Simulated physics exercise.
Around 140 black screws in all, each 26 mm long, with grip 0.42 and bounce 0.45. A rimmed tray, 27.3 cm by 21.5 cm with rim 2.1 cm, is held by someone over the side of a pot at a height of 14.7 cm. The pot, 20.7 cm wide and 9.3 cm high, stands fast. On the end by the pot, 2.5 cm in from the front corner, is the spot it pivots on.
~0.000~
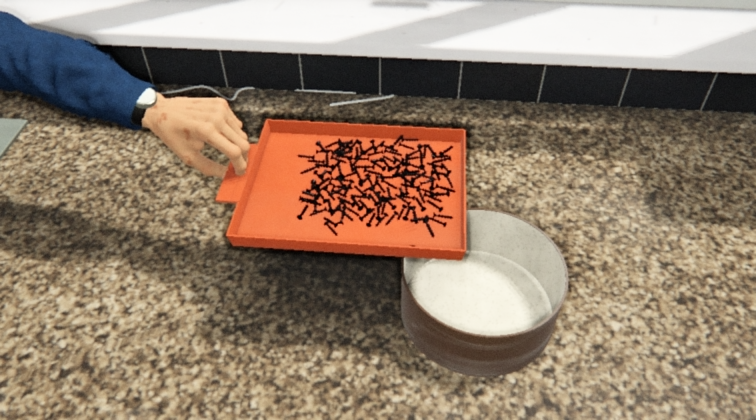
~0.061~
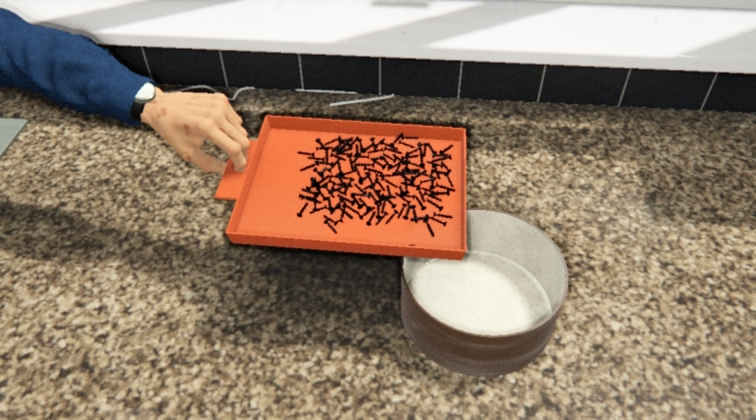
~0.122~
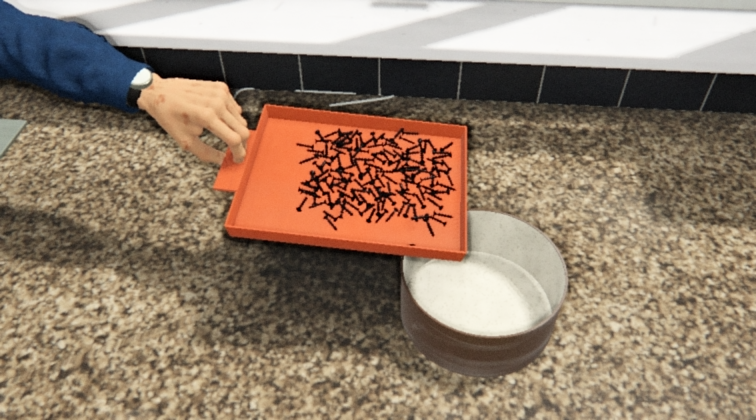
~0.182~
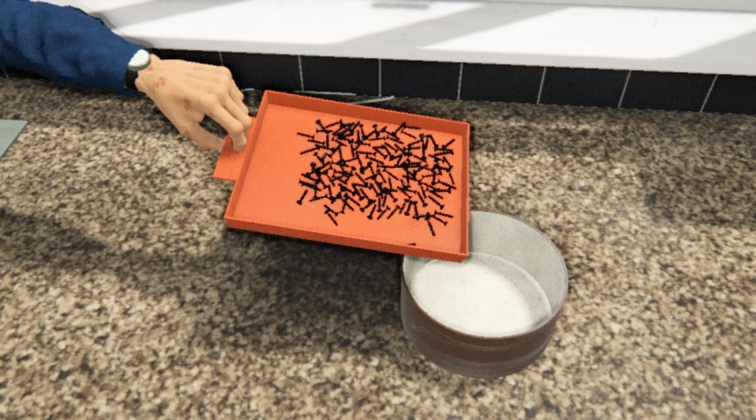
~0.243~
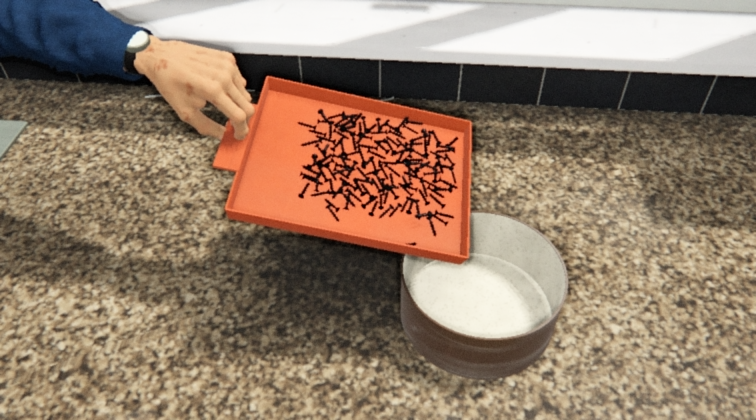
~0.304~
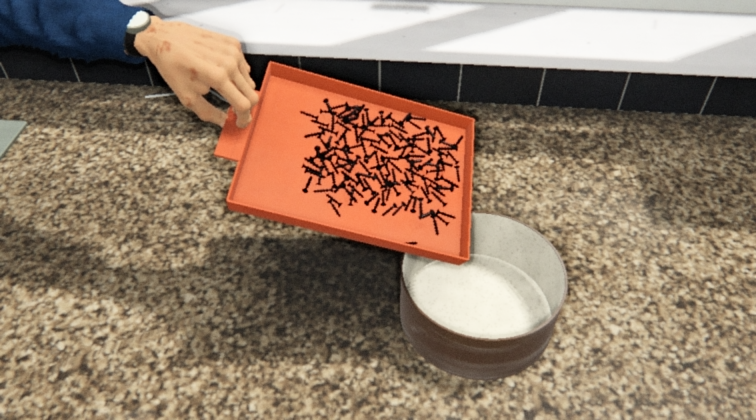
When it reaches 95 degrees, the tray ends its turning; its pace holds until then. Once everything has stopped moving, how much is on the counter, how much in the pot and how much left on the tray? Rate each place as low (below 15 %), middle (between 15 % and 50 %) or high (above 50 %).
Ratings: Counter low; pot high; tray low.
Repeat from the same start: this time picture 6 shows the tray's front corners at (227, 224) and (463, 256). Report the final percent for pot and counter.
Pot: 90, counter: 10.
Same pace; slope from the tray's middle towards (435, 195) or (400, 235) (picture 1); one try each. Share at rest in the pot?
Roughly 55 per cent on the first try and 90 per cent on the second.
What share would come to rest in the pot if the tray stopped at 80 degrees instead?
That comes out at some 85 per cent.
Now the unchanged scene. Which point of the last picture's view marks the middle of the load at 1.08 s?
The middle of the load should be at about (481, 231) by then.
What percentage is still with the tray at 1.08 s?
Something like 80 percent, roughly.
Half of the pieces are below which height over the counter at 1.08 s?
The halfway mark sits at about 18 cm.
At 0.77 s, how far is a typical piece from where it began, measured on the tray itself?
Roughly 10 cm.
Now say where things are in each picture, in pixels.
In the first frame, tray tilt 0 degrees, front corners at (230, 233) and (463, 248); middle of the pieces at (371, 182); pot at (484, 267).
In the second frame, tray tilt 1 degrees, front corners at (230, 231) and (463, 249); middle of the pieces at (371, 181).
In the third frame, tray tilt 5 degrees, front corners at (228, 224) and (463, 250), lowest corner right front; middle of the pieces at (371, 176).
In the fourth frame, tray tilt 9 degrees, front corners at (228, 215) and (465, 252), lowest corner right front; middle of the pieces at (372, 171).
In the fifth frame, tray tilt 14 degrees, front corners at (229, 207) and (466, 255), lowest corner right front; middle of the pieces at (374, 166).
In the sixth frame, tray tilt 19 degrees, front corners at (231, 199) and (466, 257), lowest corner right front; middle of the pieces at (378, 161); pot at (483, 270). Its pace works out near 80 degrees a second.
Then, at 0.77 s, tilt 55 degrees; the tray holds 100 %, the pot 0 %.
After 1.08 s, tilt 79 degrees; the tray holds 80 %, the pot 20 %.
After 1.49 s, tilt 95 degrees; the tray holds 5 %, the pot 95 %.
In the end, at 2.0 s, counter 0 %, pot 100 %, tray 0 %.
